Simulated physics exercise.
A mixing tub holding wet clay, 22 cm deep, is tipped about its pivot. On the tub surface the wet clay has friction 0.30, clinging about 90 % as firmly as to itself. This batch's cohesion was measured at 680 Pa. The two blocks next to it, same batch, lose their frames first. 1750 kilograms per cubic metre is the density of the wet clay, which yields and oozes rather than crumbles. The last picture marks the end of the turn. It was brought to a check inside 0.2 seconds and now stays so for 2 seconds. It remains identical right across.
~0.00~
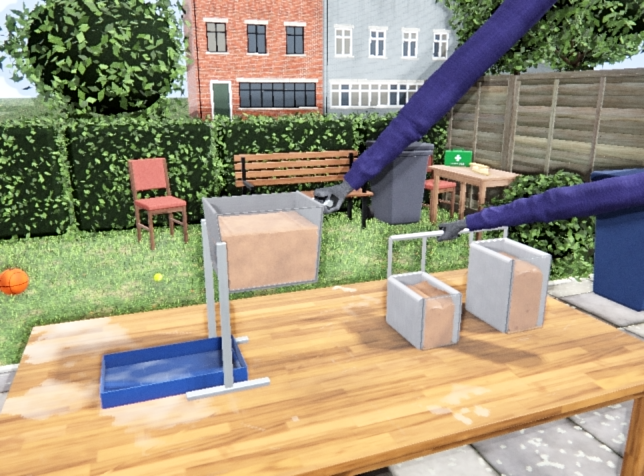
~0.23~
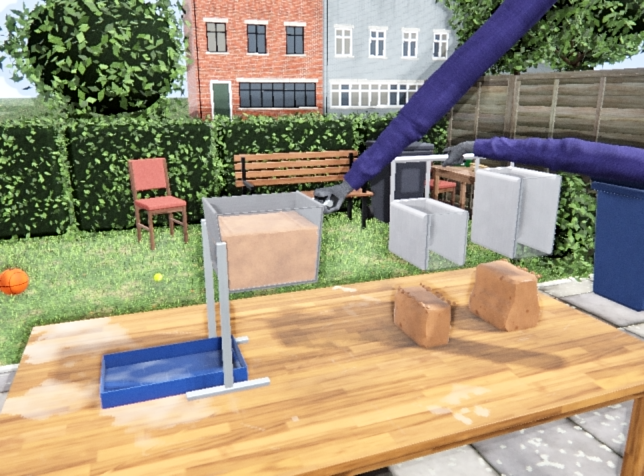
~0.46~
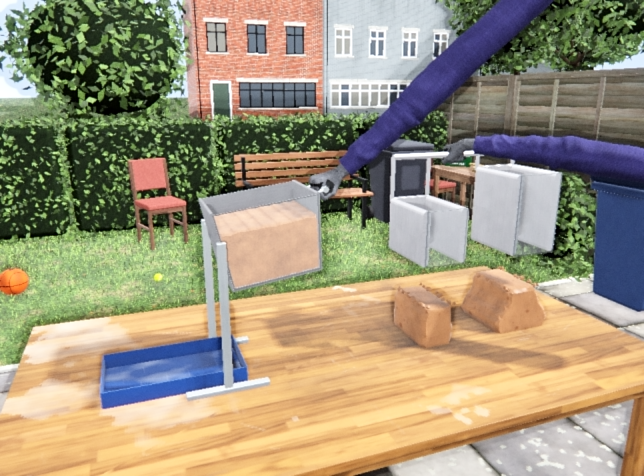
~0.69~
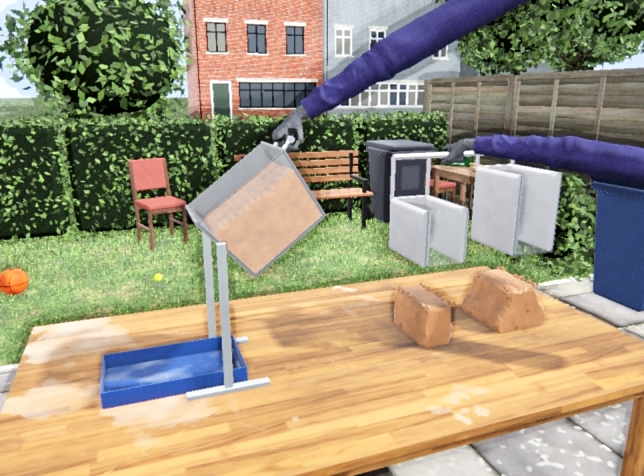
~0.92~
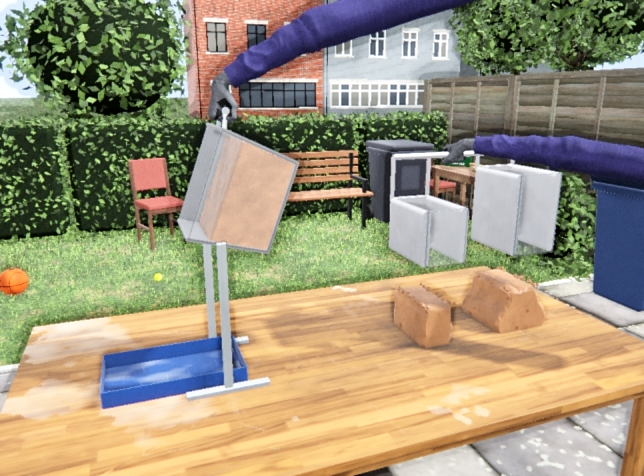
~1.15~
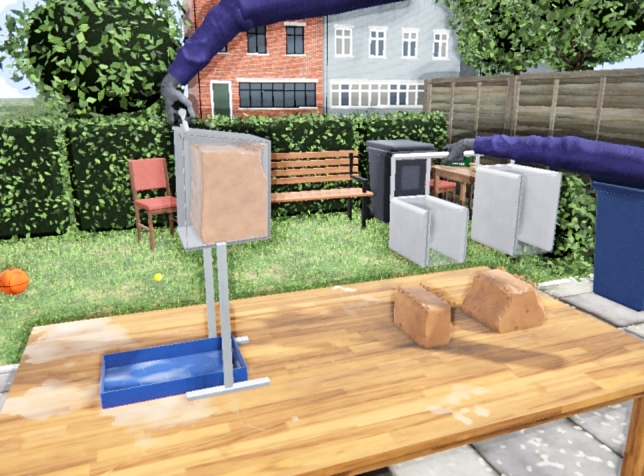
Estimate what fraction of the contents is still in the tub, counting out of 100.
Roughly 47 out of 100.
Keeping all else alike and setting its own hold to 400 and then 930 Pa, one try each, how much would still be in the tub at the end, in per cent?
In order: Around 45 % and around 100 %.
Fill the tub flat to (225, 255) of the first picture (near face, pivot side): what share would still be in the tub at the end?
I'd guess around 60 in a hundred.
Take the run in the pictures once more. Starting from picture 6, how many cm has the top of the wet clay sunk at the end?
The top ends up some 0 cm below its level in the last picture.
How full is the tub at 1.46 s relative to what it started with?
Close to 75 in a hundred.
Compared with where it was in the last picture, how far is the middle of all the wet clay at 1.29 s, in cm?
I'd estimate roughly 4 centimetres.
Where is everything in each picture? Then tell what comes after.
Handle-side rim at (321, 206), tilt 0 degrees; highest point of the wet clay at (298, 229); test blocks 15 cm, 23 cm high (left to right), in the first frame.
Handle-side rim at (321, 206), tilt 0 degrees; highest point of the wet clay at (298, 229); test blocks 15 cm, 20 cm high (left to right), in the second frame.
Handle-side rim at (316, 194), tilt 7 degrees; highest point of the wet clay at (312, 217); test blocks 15 cm, 17 cm high (left to right), in the third frame.
Handle-side rim at (281, 151), tilt 37 degrees; highest point of the wet clay at (290, 173); test blocks 15 cm, 17 cm high (left to right), in the fourth frame.
Handle-side rim at (221, 131), tilt 70 degrees; highest point of the wet clay at (244, 144); test blocks 15 cm, 17 cm high (left to right), in the fifth frame.
Handle-side rim at (182, 136), tilt 88 degrees; highest point of the wet clay at (266, 145); test blocks 15 cm, 17 cm high (left to right), in the sixth frame.
By 1.29 s, the tub is at 88 degrees and holds 99 %.
By 1.46 s, the tub is at 88 degrees and holds 74 %.
By 1.63 s, the tub is at 88 degrees and holds 60 %.
By 1.80 s, the tub is at 88 degrees and holds 56 %.
By 3.15 s, at the end, the tub is at 88 degrees and holds 47 %.
